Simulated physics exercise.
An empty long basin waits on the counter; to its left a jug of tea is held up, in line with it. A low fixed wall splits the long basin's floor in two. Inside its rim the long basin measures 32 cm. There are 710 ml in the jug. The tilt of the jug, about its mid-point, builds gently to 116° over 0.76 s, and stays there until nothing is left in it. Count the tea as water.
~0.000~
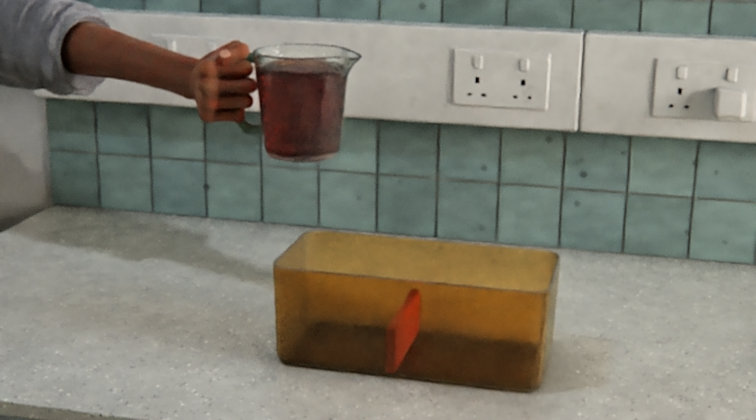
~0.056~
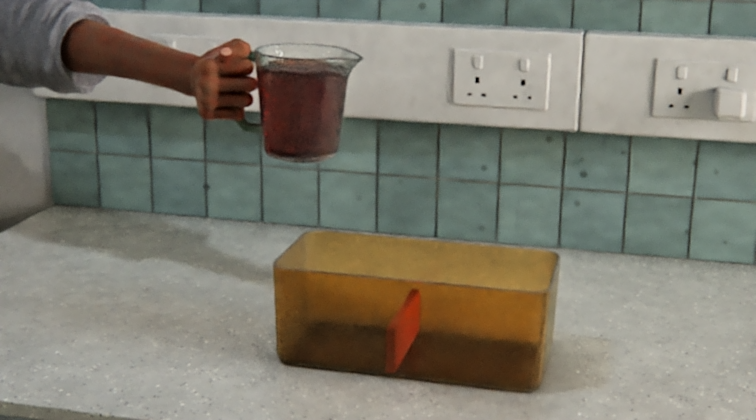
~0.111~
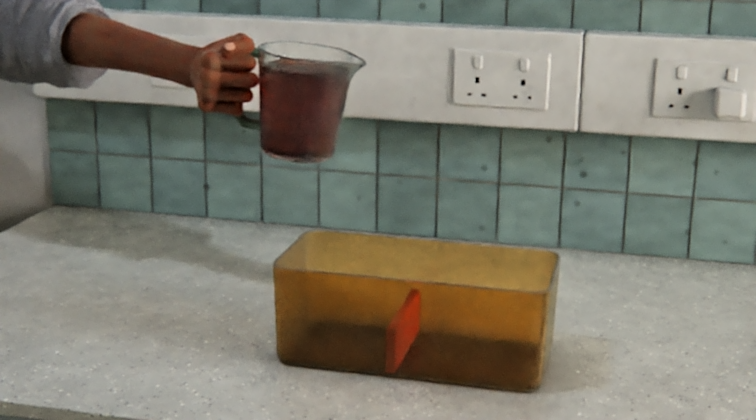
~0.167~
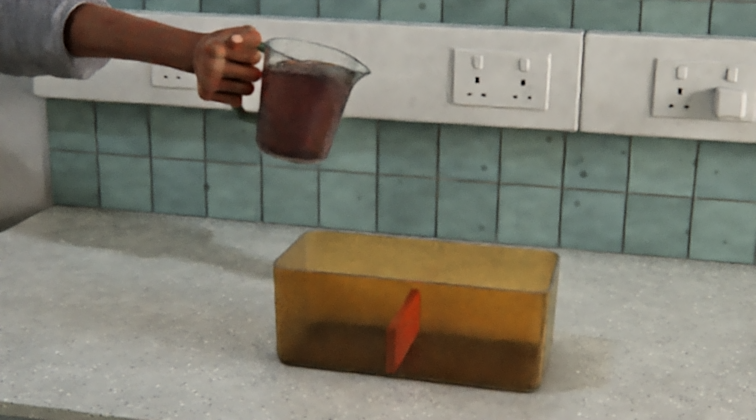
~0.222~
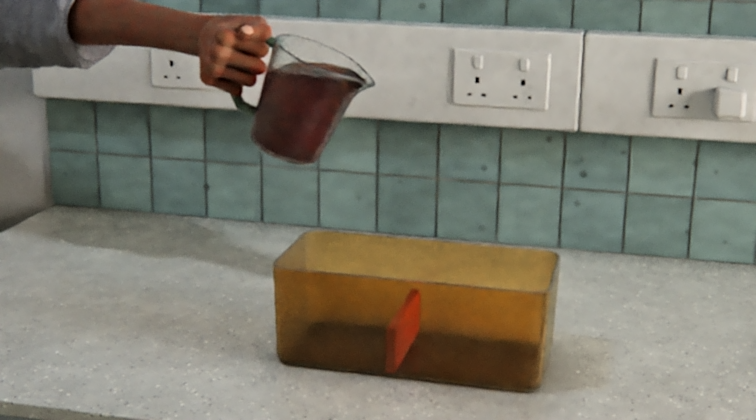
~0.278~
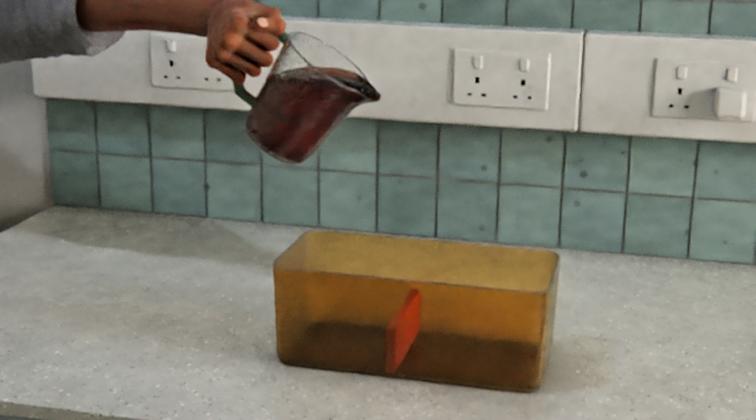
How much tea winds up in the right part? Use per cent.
Roughly 58 per cent is past the wall.
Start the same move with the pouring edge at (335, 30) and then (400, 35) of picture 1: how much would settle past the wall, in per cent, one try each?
In turn about 25 and 90 per cent.
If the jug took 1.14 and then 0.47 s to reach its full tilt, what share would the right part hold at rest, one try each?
In turn about 75 and 40 per cent.
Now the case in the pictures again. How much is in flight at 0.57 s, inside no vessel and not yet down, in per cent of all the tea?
Near 32 in a hundred.
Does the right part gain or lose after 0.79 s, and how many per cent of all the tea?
The share moves up, by some 3 per cent.
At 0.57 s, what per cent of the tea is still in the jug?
Near 48 in a hundred.
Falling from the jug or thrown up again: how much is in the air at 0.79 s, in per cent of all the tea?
About 14 per cent.
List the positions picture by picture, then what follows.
In the first frame, it leans 0°; its right rim is at (361, 56); the tea meets the walls at (262, 64) and (347, 69); the long basin's rim runs from (289, 249) to (555, 273); the wall's top is at (404, 309).
In the second frame, it leans 2°; its right rim is at (362, 58); the tea meets the walls at (263, 64) and (348, 70).
In the third frame, it leans 6°; its right rim is at (366, 63); the tea meets the walls at (266, 63) and (351, 73).
In the fourth frame, it leans 13°; its right rim is at (371, 72); the tea meets the walls at (270, 64) and (357, 75).
In the fifth frame, it leans 23°; its right rim is at (375, 84); the tea meets the walls at (271, 74) and (367, 80).
In the sixth frame, it leans 34°; its right rim is at (378, 100); the tea meets the walls at (266, 85) and (373, 88); 1 per cent is over the edge.
After 0.57 s the tilt is 100° and 47 per cent is still to pour, 0 is left of the wall and 20 right of it.
After 0.79 s the tilt is 116° and 5 per cent is still to pour, 28 is left of the wall and 54 right of it.
After 1.01 s the tilt is 116° and 0 per cent is still to pour, 40 is left of the wall and 57 right of it.
After 1.26 s the tilt is 116° and 0 per cent is still to pour, 40 is left of the wall and 58 right of it.
In the end 40 per cent lies left of the wall, 58 right of it and 2 outside.
